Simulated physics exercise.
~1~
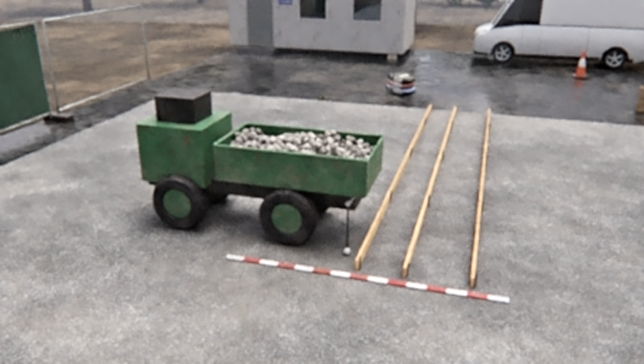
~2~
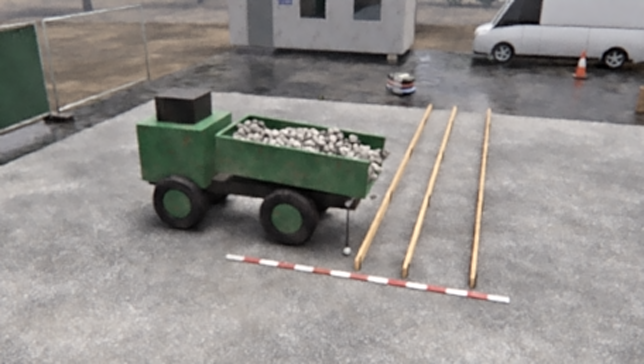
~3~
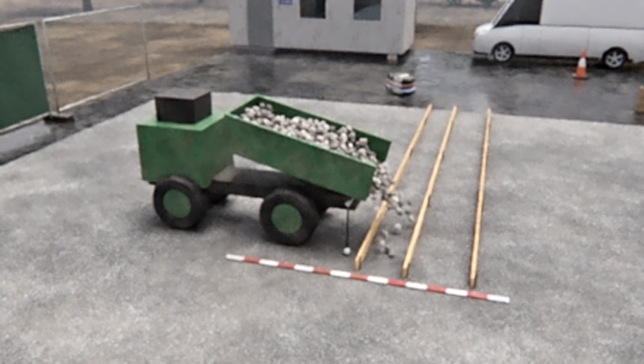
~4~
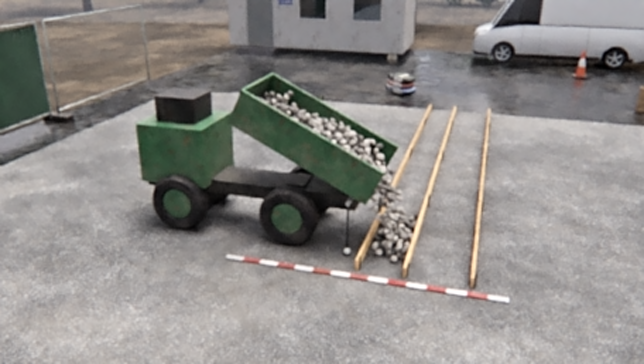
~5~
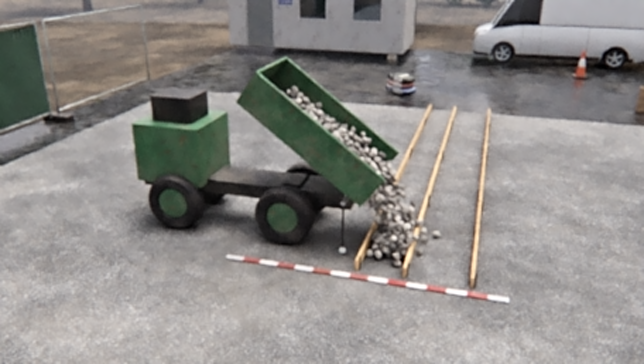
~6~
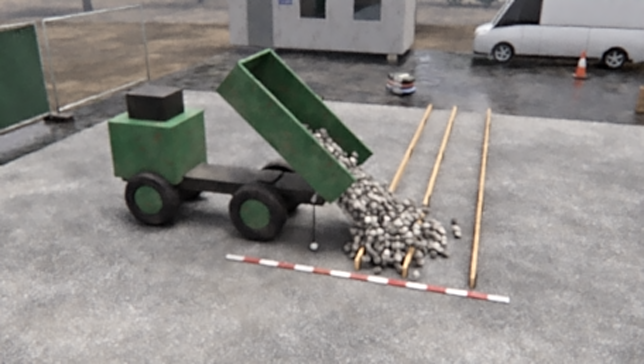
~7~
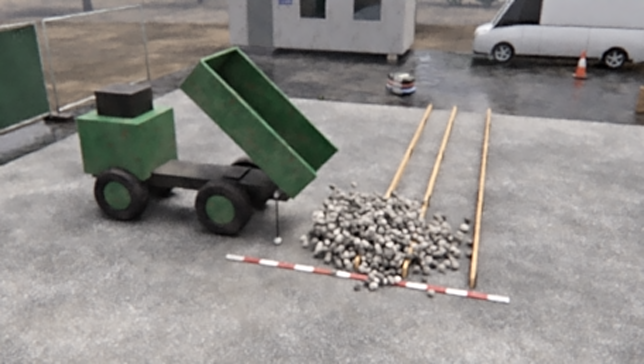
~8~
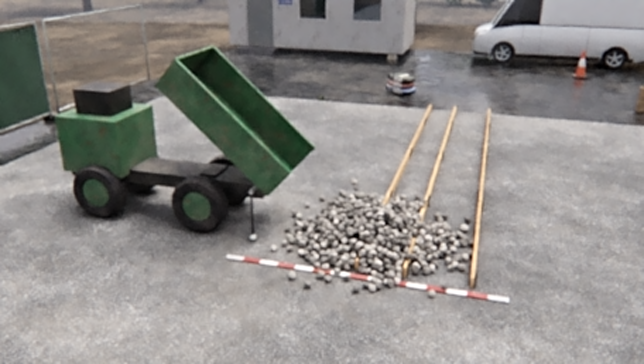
On a grey gravel yard, a green tipping vehicle raising its bed, spilling stones across wooden planks and pulling left, leaving a heap.
